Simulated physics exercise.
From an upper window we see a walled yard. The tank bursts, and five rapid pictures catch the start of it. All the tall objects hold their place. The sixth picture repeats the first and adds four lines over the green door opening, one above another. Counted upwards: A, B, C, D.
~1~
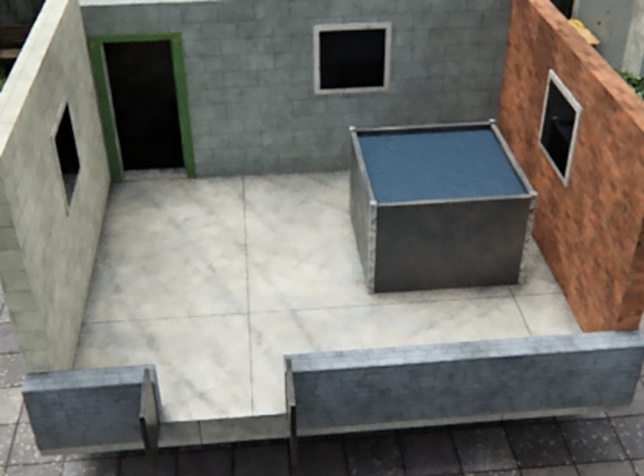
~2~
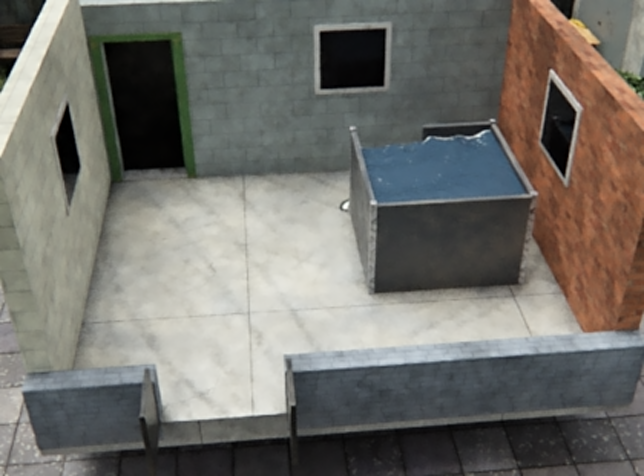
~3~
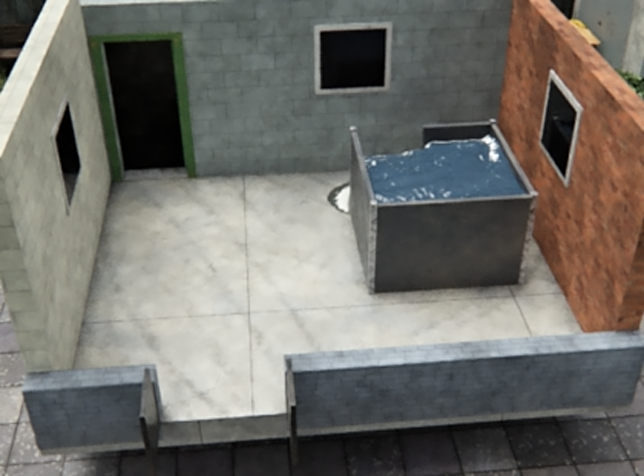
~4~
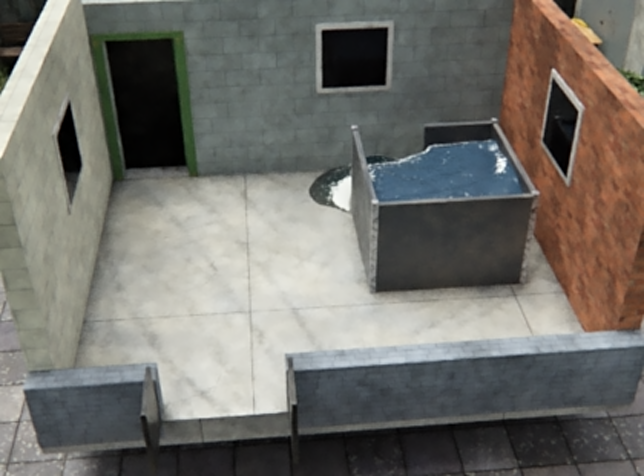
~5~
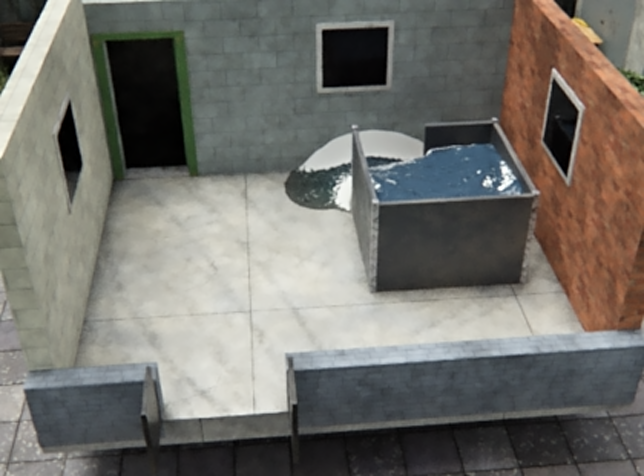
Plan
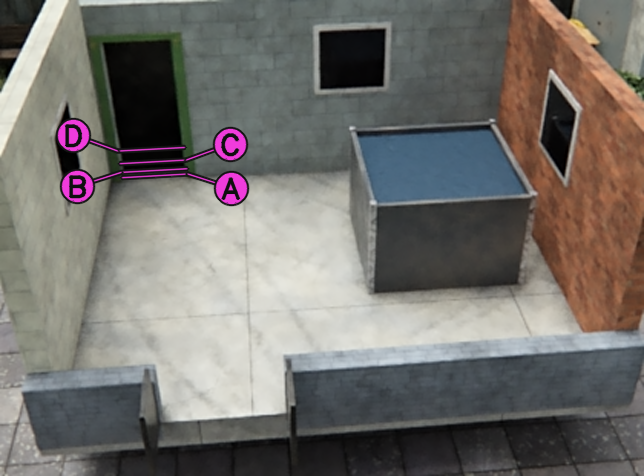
Water in a dark square tank begins to ripple and drop along its back edge, then pours out behind the tank and spreads over the pale yard floor in a widening puddle toward the back wall and the left.
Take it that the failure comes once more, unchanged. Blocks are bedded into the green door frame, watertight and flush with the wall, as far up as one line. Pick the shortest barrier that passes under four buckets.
That is height C.
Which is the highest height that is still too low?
It is B.
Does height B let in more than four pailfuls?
Yes, that goes wrong.
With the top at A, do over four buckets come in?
Yes, it does.
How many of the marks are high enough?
Two of the four.
On the marked copy, A at (155, 175); B at (154, 170); C at (153, 161); D at (151, 149); from the bottom up A, B, C, D.
With A, dozens of bucketfuls pour in.
With B, about 12 bucketfuls get in.
With C, a bucket or two gets in.
With D, nothing gets over.
